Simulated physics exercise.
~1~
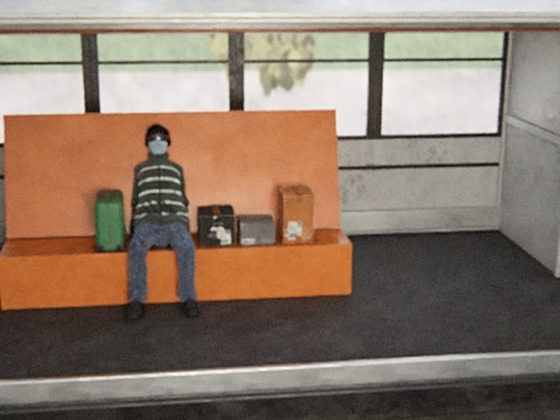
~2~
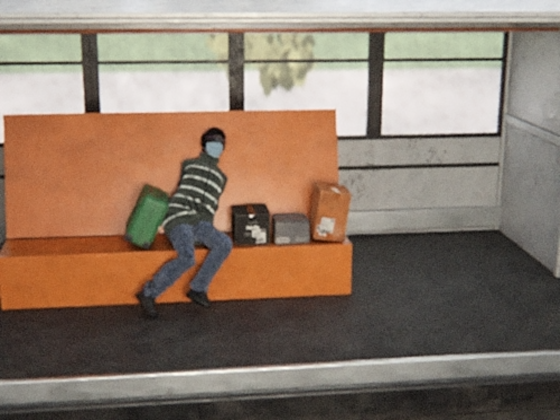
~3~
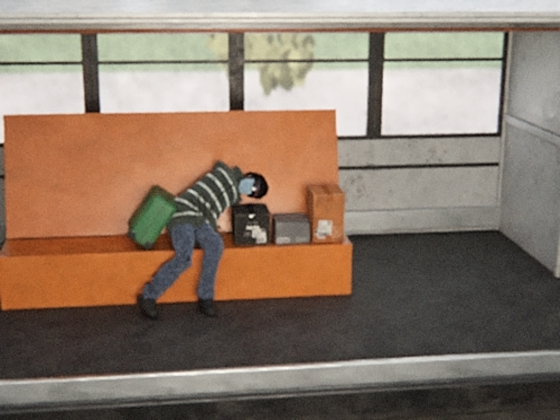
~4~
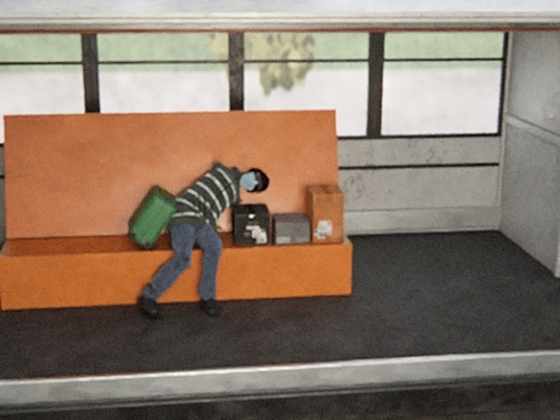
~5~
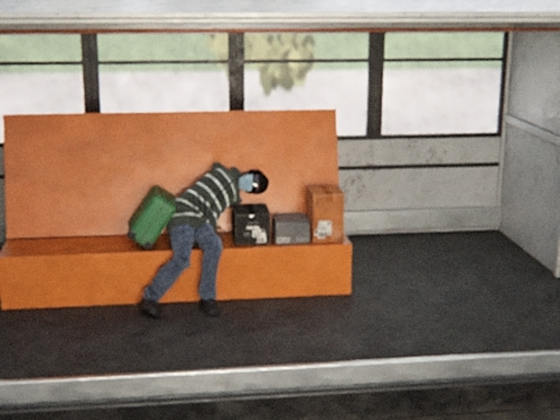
At first, a masked commuter in a striped sweater sits upright and limp on an orange bench, with a green case on the left and a black holdall, a grey carton and an orange pack on the right. Then the commuter and all the items shift right along the seat, the green case leaning over and the orange pack tipping slightly near the bench's end. Next the commuter's upper body slumps right, the head dropping down over the black holdall, while the orange pack settles upright. Finally everything rests still, with the commuter's hips and all four items remaining on the bench.
